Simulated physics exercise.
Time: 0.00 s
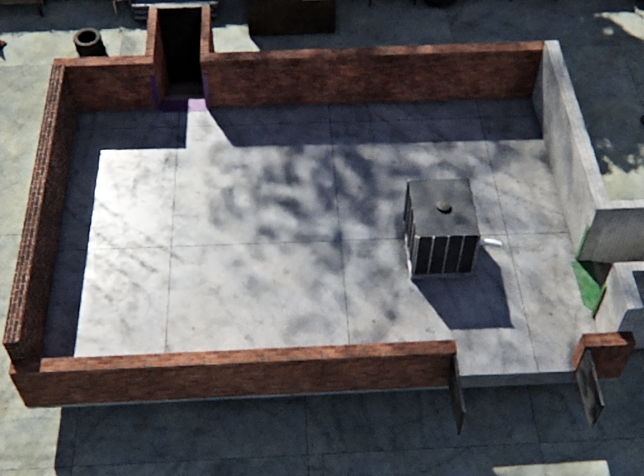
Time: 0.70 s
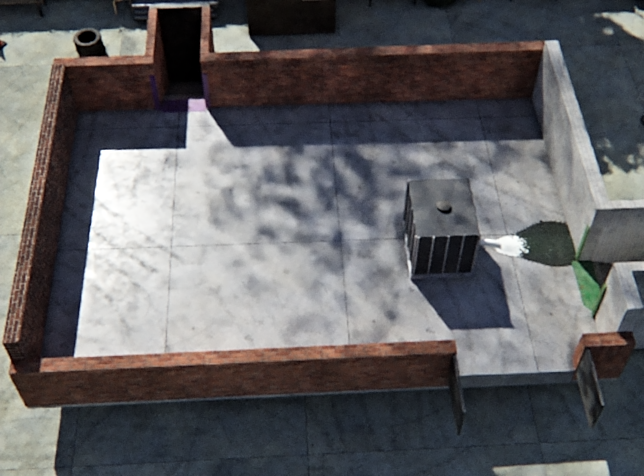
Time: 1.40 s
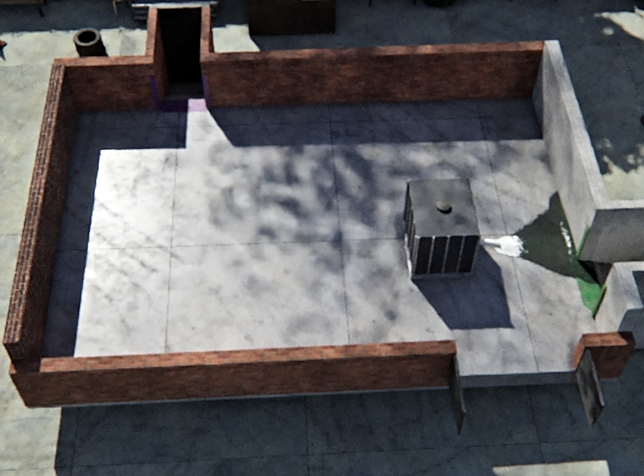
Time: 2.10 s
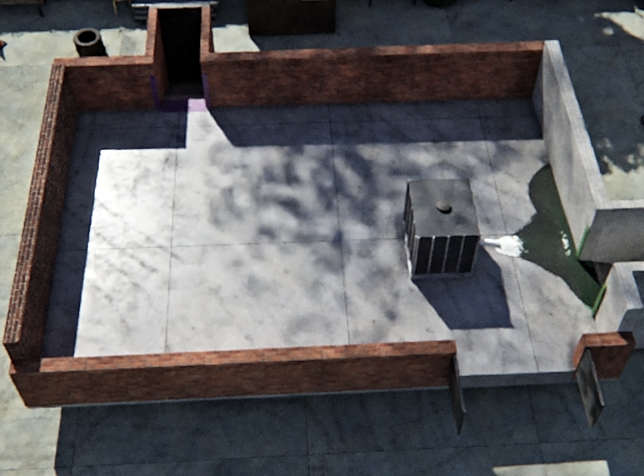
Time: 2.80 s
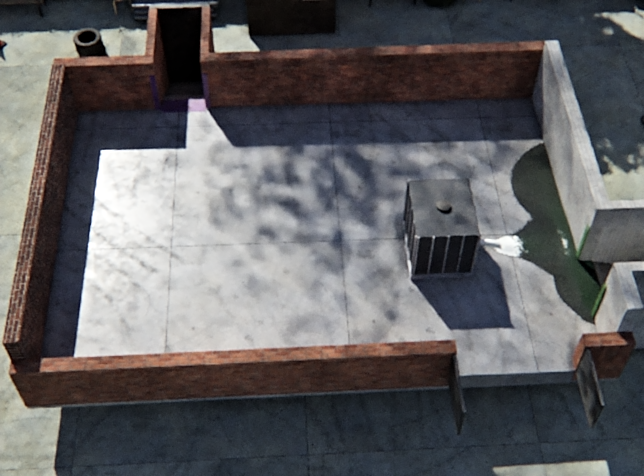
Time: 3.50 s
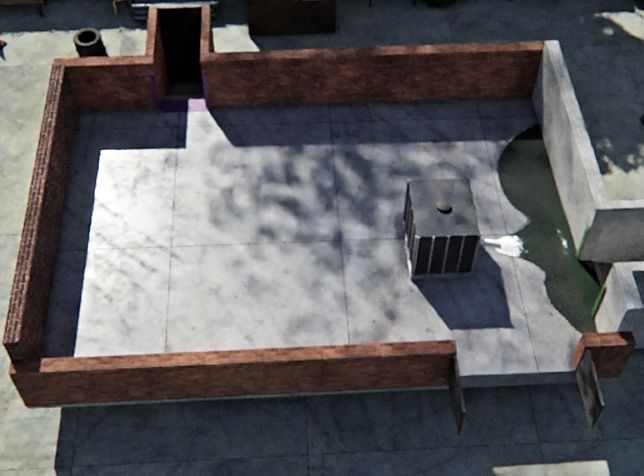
Water jets from the right side of a tank and spreads along the right wall.
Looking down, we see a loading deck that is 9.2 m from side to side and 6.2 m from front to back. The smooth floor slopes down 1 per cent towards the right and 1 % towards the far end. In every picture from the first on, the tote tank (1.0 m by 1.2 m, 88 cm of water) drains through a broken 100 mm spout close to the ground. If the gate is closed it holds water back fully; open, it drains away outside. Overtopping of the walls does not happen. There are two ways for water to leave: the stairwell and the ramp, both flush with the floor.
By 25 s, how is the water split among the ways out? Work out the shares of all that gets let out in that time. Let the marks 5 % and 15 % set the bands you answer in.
I would say the gate takes less than 5 %; the flight of stairs down (marked purple) takes under 5 %; the down ramp (marked green) takes over 15 %.
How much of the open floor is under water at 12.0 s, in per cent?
About 20 percent.
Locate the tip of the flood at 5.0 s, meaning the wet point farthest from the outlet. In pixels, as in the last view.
You'll find it close to (525, 98) in the last picture.
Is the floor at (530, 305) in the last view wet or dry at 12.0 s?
Soaked.
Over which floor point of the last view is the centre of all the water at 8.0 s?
Close to (525, 188) in the last picture.
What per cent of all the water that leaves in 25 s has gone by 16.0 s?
Share by that time: About 60 %.
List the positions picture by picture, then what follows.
The jet has just started at (483, 242); the ground is still dry, in the first picture.
The jet leaves at (483, 242); the sheet reaches (568, 228), 2.0 m away, and wets 0.9 m2, in the second picture.
From the spout at (483, 242) the water has spread over 1.4 m2; its tip is at (598, 284), and it is 1.5 cm deep on average, in the third picture.
The jet leaves at (483, 242); the sheet reaches (550, 165), 2.7 m away, and wets 2.1 m2, in the fourth picture.
From the spout at (483, 242) the water has spread over 3.0 m2; its tip is at (544, 145), and it is 1.3 cm deep on average, in the fifth picture.
The jet leaves at (483, 242); the sheet reaches (539, 127), 3.5 m away, and wets 4.0 m2, in the sixth picture.
After 5.0 s water covers 10 % of the floor and is deepest (8 cm) near (566, 244); gone so far, the gate 0 %, the flight of stairs down (marked purple) 0 %, the down ramp (marked green) 4 %.
After 8.0 s water covers 15 % of the floor and is deepest (8 cm) near (566, 244); gone so far, the gate 0 %, the flight of stairs down (marked purple) 0 %, the down ramp (marked green) 8 %.
After 12.0 s water covers 20 % of the floor and is deepest (7 cm) near (566, 244); gone so far, the gate 0 %, the flight of stairs down (marked purple) 0 %, the down ramp (marked green) 14 %.
After 16.0 s water covers 20 % of the floor and is deepest (7 cm) near (566, 244); gone so far, the gate 1 %, the flight of stairs down (marked purple) 0 %, the down ramp (marked green) 20 %.
After 25.0 s water covers 25 % of the floor and is deepest (6 cm) near (496, 246); gone so far, the gate 1 %, the flight of stairs down (marked purple) 0 %, the down ramp (marked green) 34 %.
